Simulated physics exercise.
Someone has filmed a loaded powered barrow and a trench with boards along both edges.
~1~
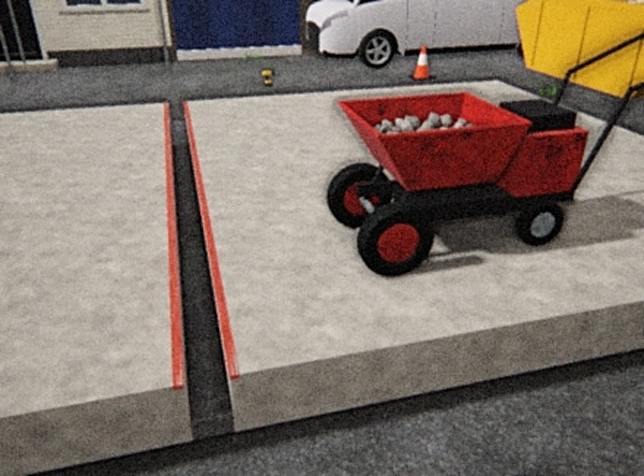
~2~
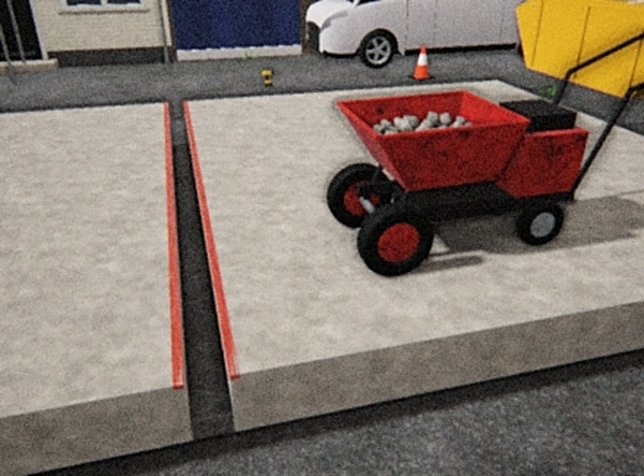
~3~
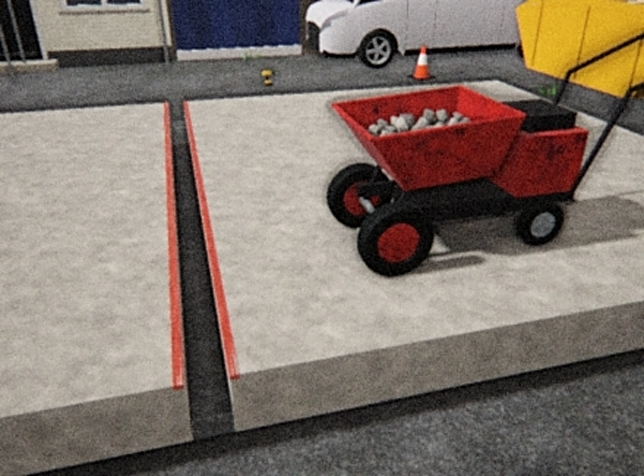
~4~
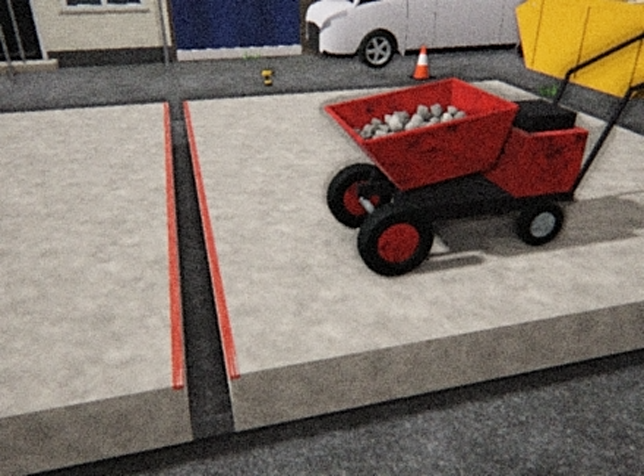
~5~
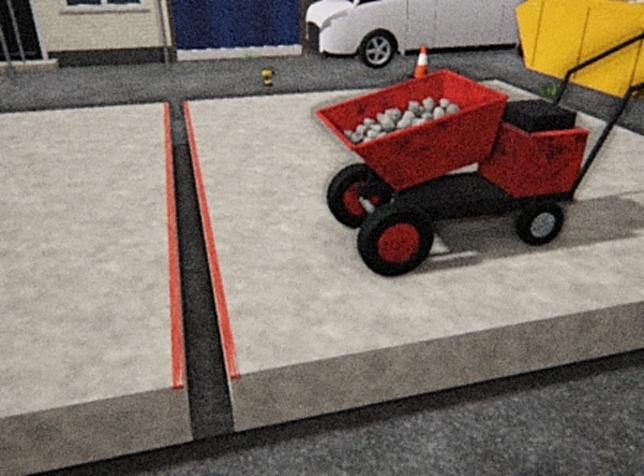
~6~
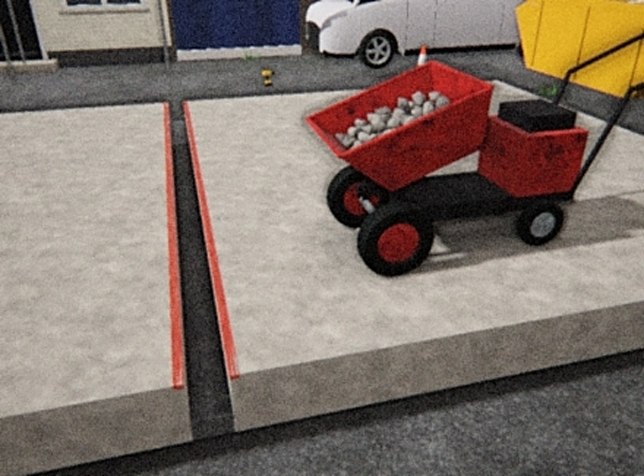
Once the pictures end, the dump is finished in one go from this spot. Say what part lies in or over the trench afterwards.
In the trench: Under half.
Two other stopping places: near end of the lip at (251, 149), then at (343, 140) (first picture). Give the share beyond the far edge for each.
First some 90, then 0 per cent.
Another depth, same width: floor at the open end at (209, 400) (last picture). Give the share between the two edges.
Some 20 per cent.
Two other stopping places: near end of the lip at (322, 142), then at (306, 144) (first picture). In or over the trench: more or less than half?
At the first place over half, at the second above a half.
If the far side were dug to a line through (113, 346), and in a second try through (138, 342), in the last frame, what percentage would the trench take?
Roughly 30 per cent, and 30 per cent.
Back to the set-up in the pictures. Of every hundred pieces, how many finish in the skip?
About 5 per cent.
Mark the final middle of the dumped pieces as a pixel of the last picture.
Roughly at (239, 264).
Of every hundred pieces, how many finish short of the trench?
About 70 per cent.
Shortly afterwards, skip tipped steeply; the whole lot in the skip.
Next, skip tipped right over; all but a few in the skip; a little short of the trench; only a few falling.
Some moments later, skip tipped right over; near a quarter in the skip; near half short of the trench; near a quarter in or heaped over the trench; only a few beyond it.
In the end, skip tipped right over; a little in the skip; near two thirds short of the trench; near a quarter in or heaped over the trench; only a few beyond it.
